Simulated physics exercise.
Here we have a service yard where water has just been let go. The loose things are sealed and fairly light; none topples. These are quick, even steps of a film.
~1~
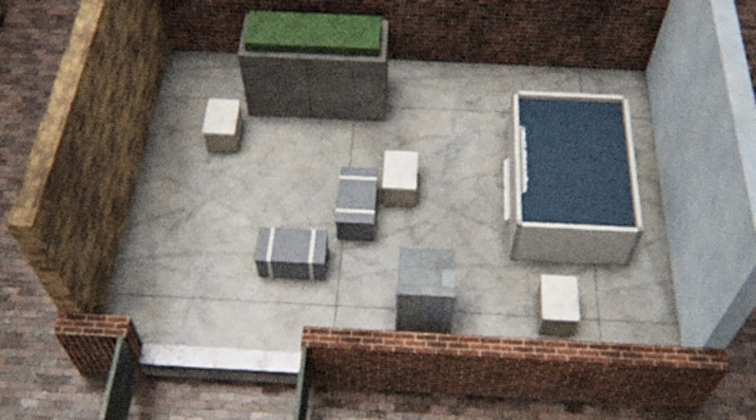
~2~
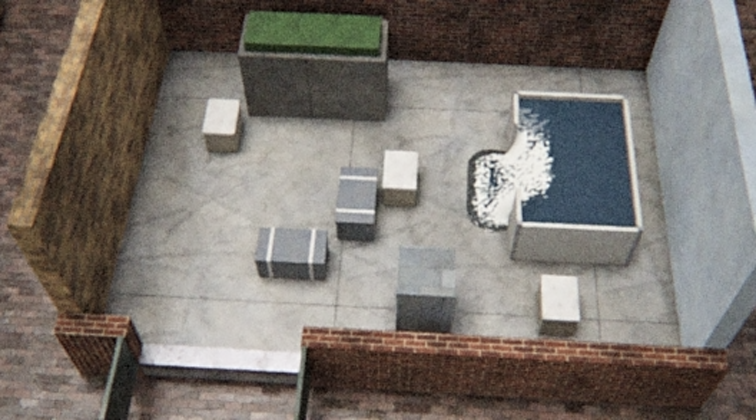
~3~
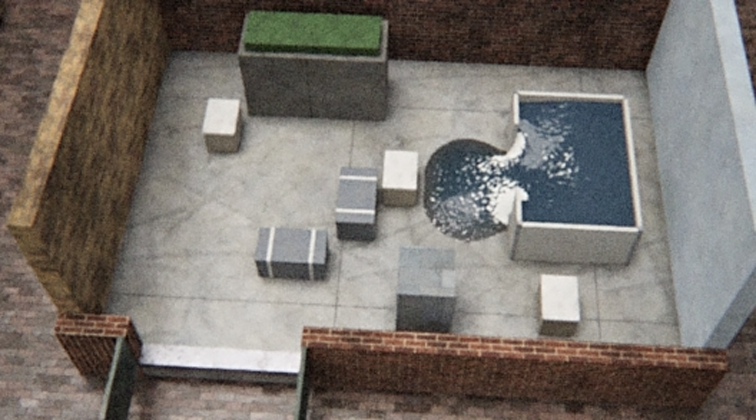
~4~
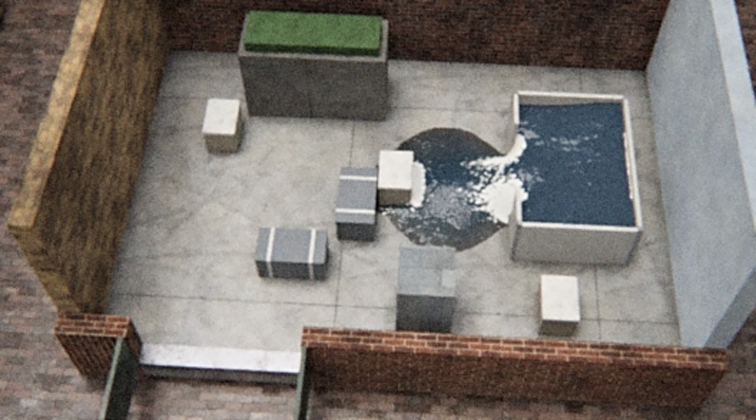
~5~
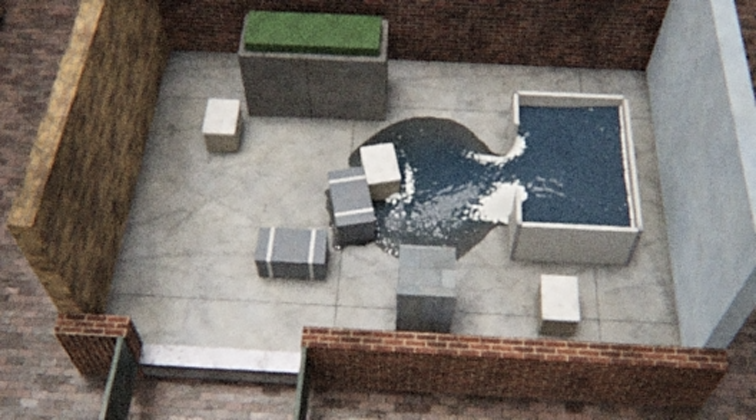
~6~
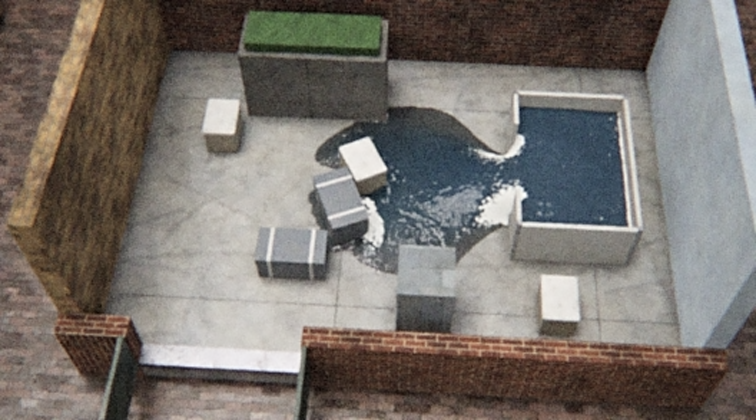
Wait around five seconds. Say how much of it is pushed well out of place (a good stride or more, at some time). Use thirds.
Share: Two thirds or more.
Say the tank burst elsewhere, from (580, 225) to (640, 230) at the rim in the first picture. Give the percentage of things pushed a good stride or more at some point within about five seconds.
Near 40 in a hundred.
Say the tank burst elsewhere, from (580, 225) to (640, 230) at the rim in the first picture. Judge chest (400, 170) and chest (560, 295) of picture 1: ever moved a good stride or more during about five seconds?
As listed: Yes, pushed that far.
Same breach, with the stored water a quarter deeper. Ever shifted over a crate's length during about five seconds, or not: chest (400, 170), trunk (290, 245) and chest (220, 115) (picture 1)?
As listed: That far or more, moved that far, swept aside.
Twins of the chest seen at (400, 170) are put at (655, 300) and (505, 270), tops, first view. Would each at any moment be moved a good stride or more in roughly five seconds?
One after the other: Never so far, less than that.
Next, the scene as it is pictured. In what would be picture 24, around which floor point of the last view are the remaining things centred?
Around (240, 282).
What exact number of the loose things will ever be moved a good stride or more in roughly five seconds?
The number is 4.
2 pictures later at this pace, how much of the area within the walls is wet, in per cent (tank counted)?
Some 35 per cent.
A moment on, 2 of 5 are well off their spots; 1 afloat.
Next, 4 of 5 are well off their spots; 2 afloat.
Later, 4 of 5 are well off their spots; 4 afloat.
In the end, 4 of 5 are well off their spots, and 4 have been at some point; 3 afloat.
